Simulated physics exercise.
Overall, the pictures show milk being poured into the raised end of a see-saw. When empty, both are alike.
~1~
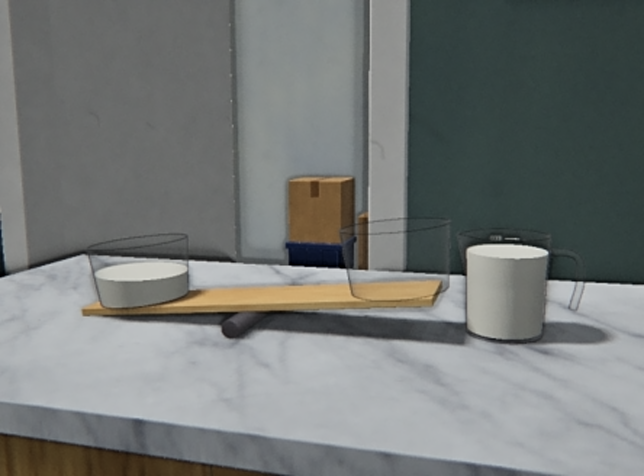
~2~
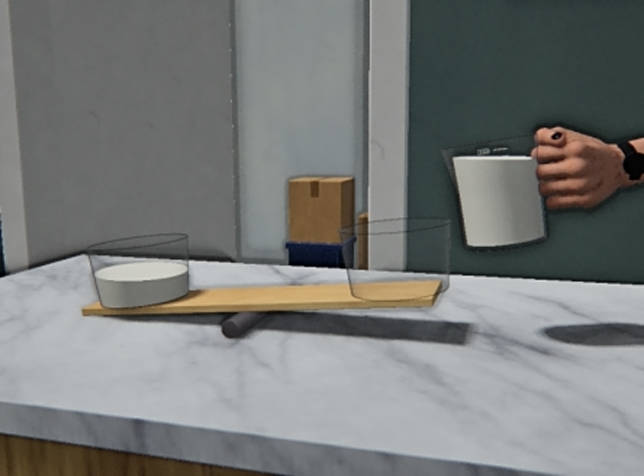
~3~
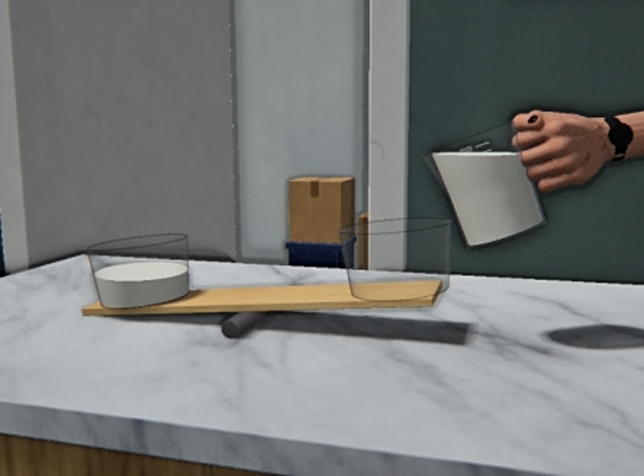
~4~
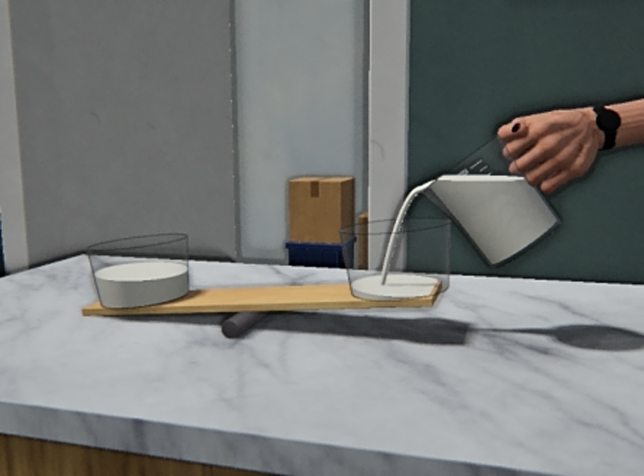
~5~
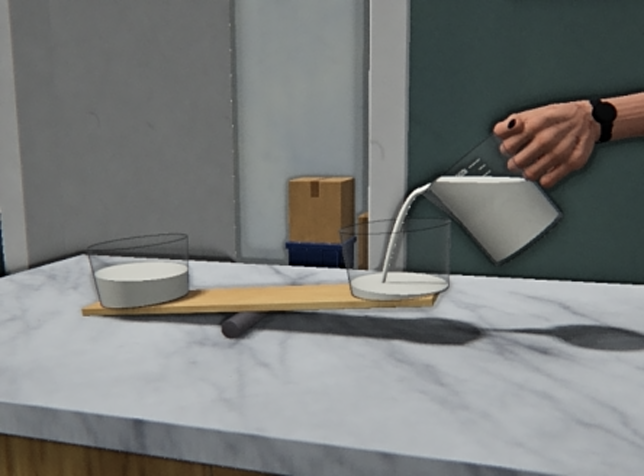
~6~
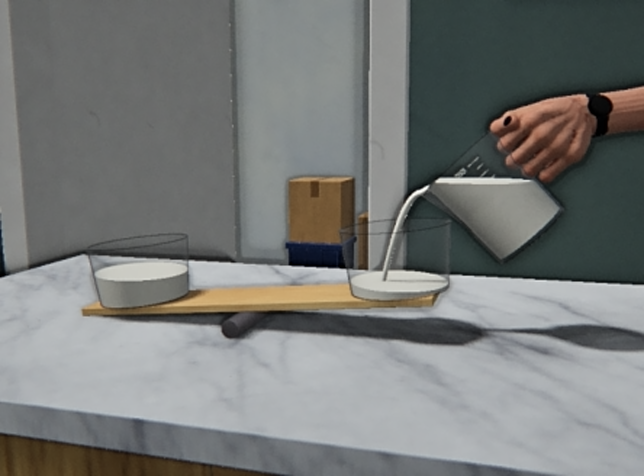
On a marble counter, a hand lifting a jug of milk, tilting it and pouring into the right tub on a tilted see-saw.
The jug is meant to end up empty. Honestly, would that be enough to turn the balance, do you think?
I would say yes, it turns.
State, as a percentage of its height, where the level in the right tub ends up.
It stands at around 65 per cent of the height.
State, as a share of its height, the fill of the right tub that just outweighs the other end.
Near 35 %.
A moment on, the right tub is about a third full; the plank leans as before.
Further on, the right tub is about half full; the plank has swung over, and that end is down.
When it is over, the right tub is about two thirds full; the plank has swung over, and that end is down.
